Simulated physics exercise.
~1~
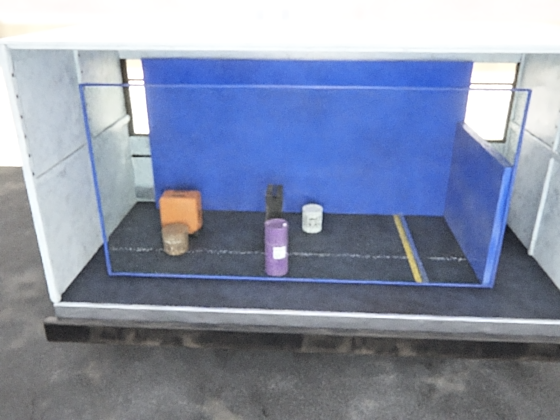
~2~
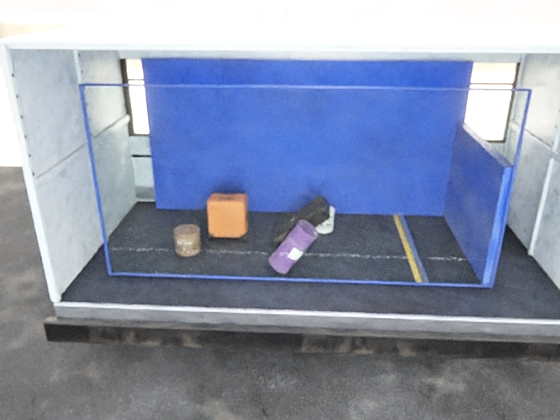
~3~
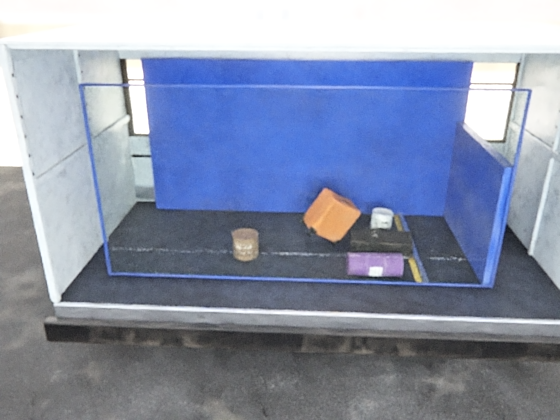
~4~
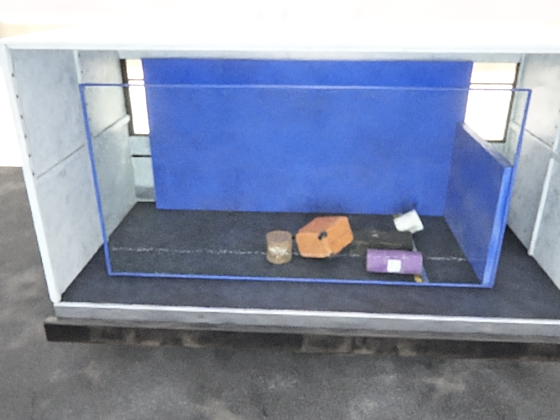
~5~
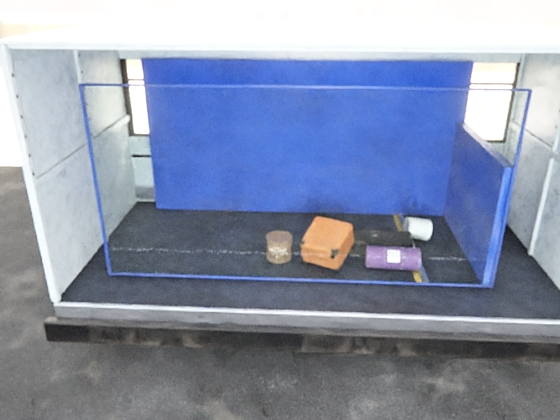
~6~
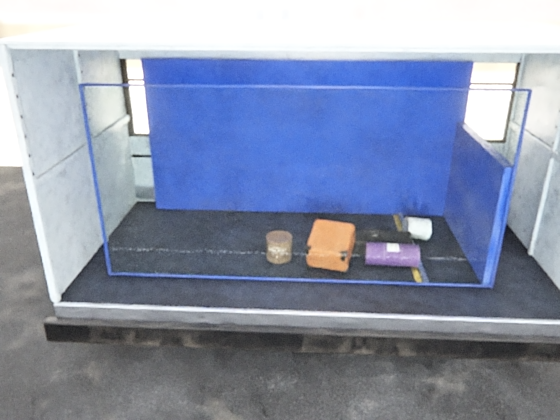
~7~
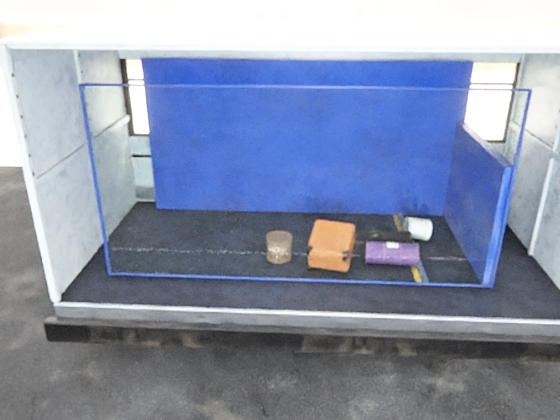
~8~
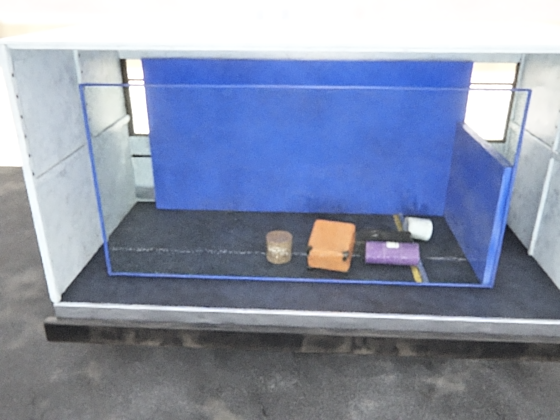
An orange block, a brown bucket, a white bucket, a purple drum and a black box slid right across the dark floor, all but the brown one toppling, and came to rest with only the white bucket past the yellow line.
